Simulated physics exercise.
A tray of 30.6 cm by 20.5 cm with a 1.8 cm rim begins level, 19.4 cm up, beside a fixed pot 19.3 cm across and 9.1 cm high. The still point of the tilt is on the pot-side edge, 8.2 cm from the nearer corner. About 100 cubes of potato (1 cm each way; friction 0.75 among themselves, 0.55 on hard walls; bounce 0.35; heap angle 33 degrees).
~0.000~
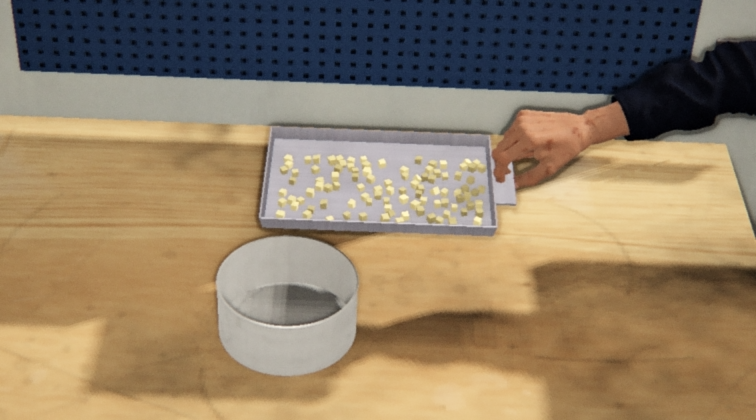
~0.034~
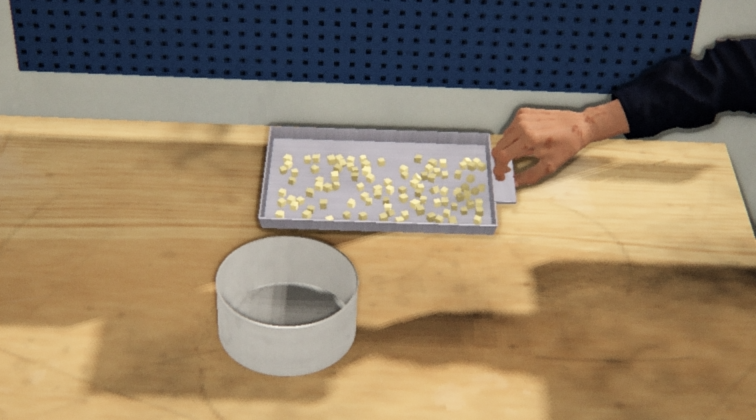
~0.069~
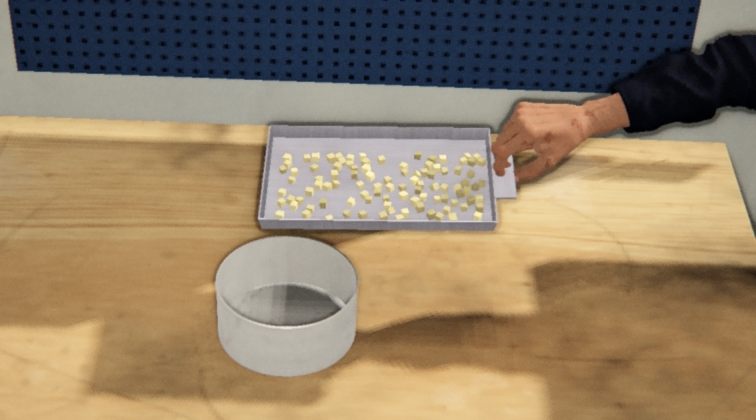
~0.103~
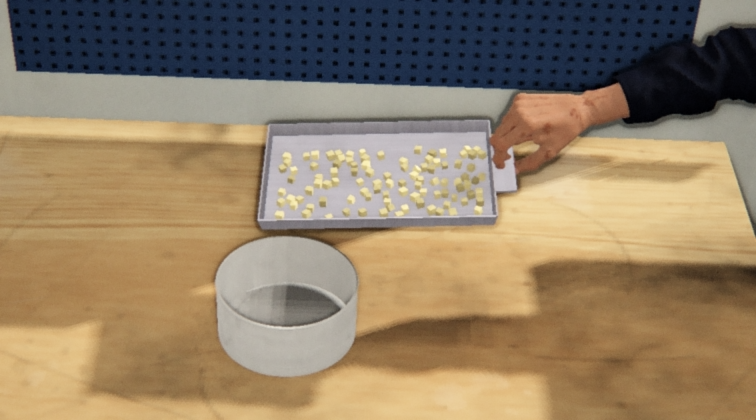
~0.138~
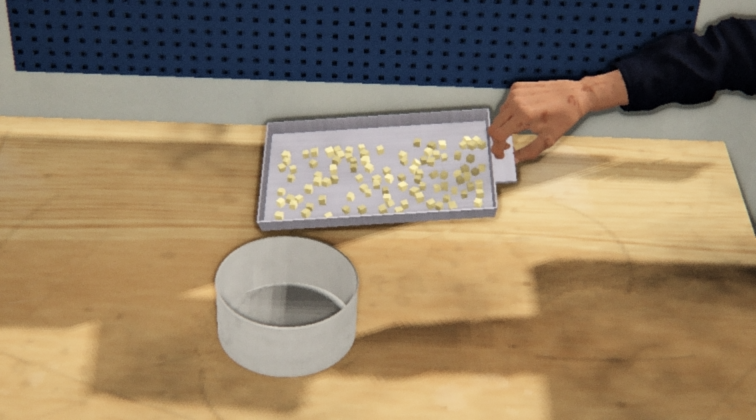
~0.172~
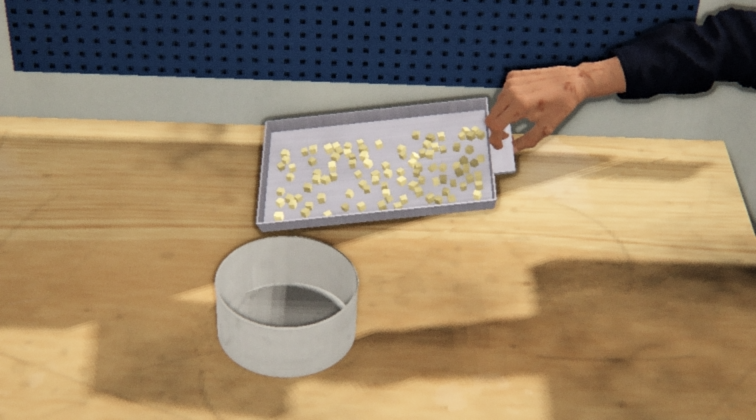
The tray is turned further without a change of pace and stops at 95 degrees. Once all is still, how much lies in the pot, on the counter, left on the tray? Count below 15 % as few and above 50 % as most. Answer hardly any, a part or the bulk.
Pot the bulk, counter a part, tray hardly any.
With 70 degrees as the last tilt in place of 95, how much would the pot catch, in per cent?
Then about 40 per cent.
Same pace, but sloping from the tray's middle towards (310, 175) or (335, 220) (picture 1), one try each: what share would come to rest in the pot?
Some 5 and 85 per cent.
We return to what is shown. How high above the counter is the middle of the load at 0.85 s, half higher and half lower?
About 14 cm.
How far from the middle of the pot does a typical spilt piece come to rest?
Roughly 32 cm.
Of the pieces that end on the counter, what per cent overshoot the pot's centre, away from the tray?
Some 100 per cent.
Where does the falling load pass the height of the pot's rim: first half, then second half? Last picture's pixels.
First near (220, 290), later near (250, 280).
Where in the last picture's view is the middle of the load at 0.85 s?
Near (246, 253).
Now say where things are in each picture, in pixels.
Tray tilt 0 degrees, front corners at (263, 216) and (494, 225); middle of the pieces at (390, 191); pot at (288, 280), in the first frame.
Tray tilt 0 degrees, front corners at (262, 216) and (494, 224); middle of the pieces at (390, 190), in the second frame.
Tray tilt 2 degrees, front corners at (262, 217) and (494, 220); middle of the pieces at (390, 188), in the third frame.
Tray tilt 4 degrees, front corners at (261, 218) and (494, 214), lowest corner left front; middle of the pieces at (390, 184), in the fourth frame.
Tray tilt 8 degrees, front corners at (261, 220) and (494, 206), lowest corner left front; middle of the pieces at (389, 179), in the fifth frame.
Tray tilt 11 degrees, front corners at (260, 221) and (493, 198), lowest corner left front; middle of the pieces at (388, 174); pot at (287, 281). Its pace works out near 100 degrees a second, in the sixth frame.
After 0.58 s, tilt 51 degrees; the tray holds 100 %, the pot 0 %.
Then, at 0.85 s, tilt 78 degrees; the tray holds 40 %, the pot 10 %.
After 1.23 s, tilt 95 degrees; the tray holds 25 %, the pot 40 %.
At rest (2.3 s), pot 65 %, counter 30 %, tray 0 %.
